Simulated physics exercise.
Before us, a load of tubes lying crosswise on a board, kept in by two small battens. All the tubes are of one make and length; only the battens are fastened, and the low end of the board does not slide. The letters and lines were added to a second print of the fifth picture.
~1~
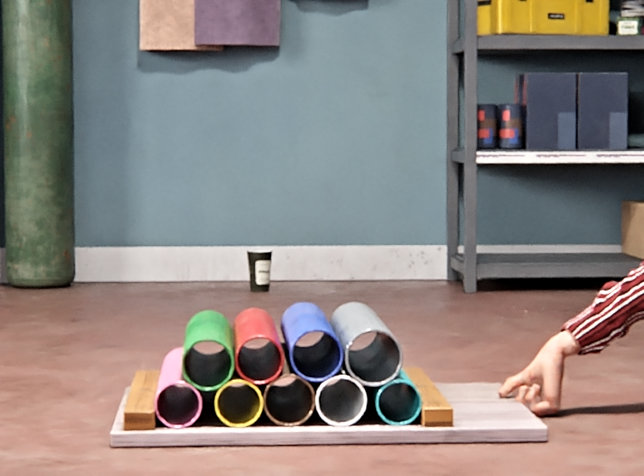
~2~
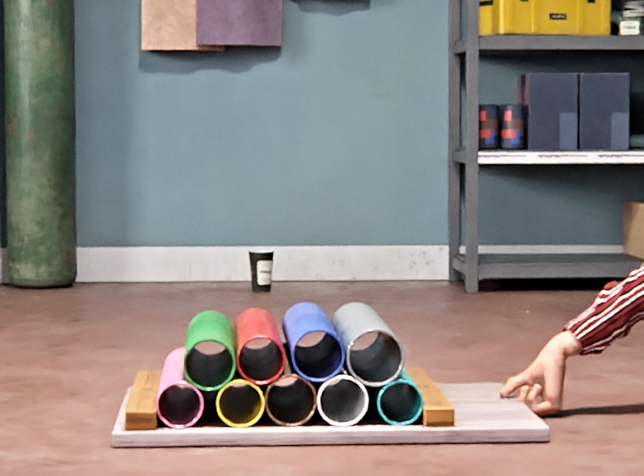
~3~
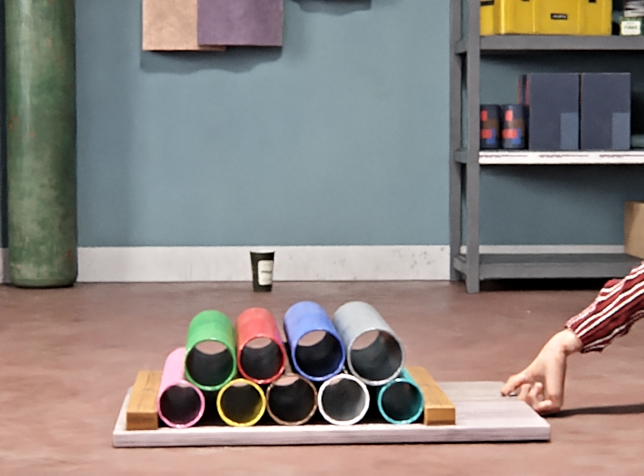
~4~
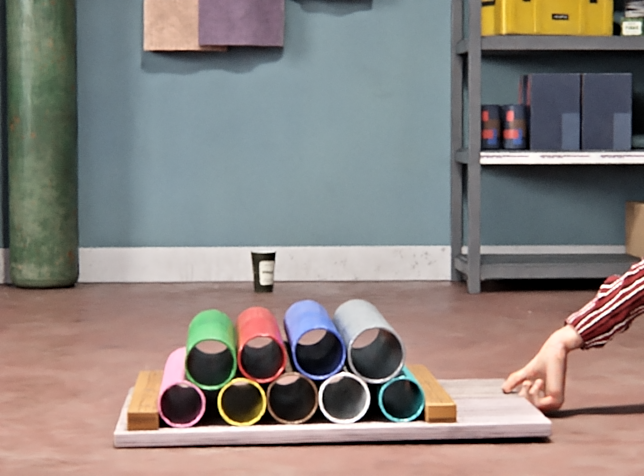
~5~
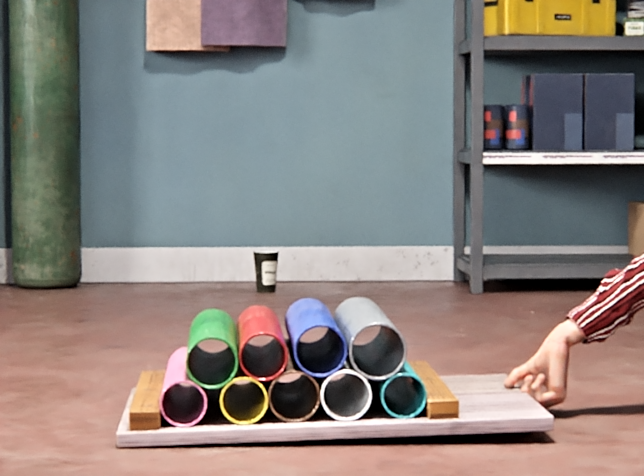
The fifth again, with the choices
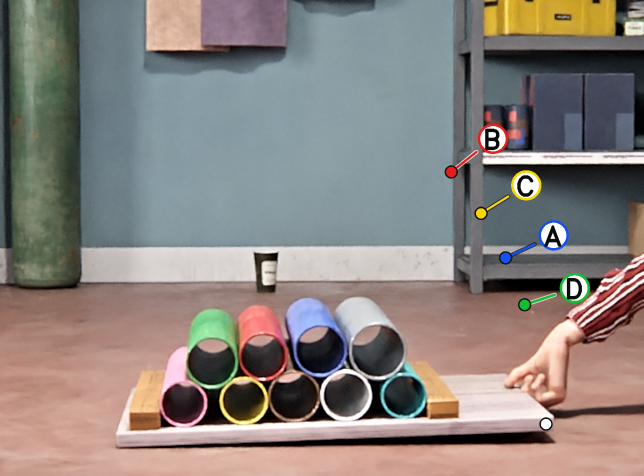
A hand slightly lifts the right end of a board stacked with colourful tubes.
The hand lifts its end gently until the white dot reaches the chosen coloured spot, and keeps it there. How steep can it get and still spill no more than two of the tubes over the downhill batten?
Raise it to A.
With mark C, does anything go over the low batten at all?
At C: Yes.
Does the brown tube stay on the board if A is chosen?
The brown tube: Yes.
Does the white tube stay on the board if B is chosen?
The white tube: Yes.
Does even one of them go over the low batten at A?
At A: Yes.
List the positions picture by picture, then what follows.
The first picture shows pink tube (178, 405); yellow tube (239, 404); brown tube (289, 401).
The second picture shows brown tube (291, 401); white tube (343, 401).
The third picture shows board (325, 403); turquoise tube (402, 401); grey tube (376, 356).
The fourth picture shows board (326, 401); pink tube (182, 404); yellow tube (242, 402).
The fifth picture shows board (328, 399); pink tube (183, 404); yellow tube (244, 401).
On the copy, A at (506, 258); B at (451, 172); C at (481, 214); D at (525, 305); the white dot at (546, 424).
On A. First, board at 17°.
Then, board at 25°.
Finally, board at 25°, two over the low batten (green, red).
By contrast, B four over the low batten (green, grey, red, blue); C four over the low batten (green, grey, red, blue); D one over the low batten (green).
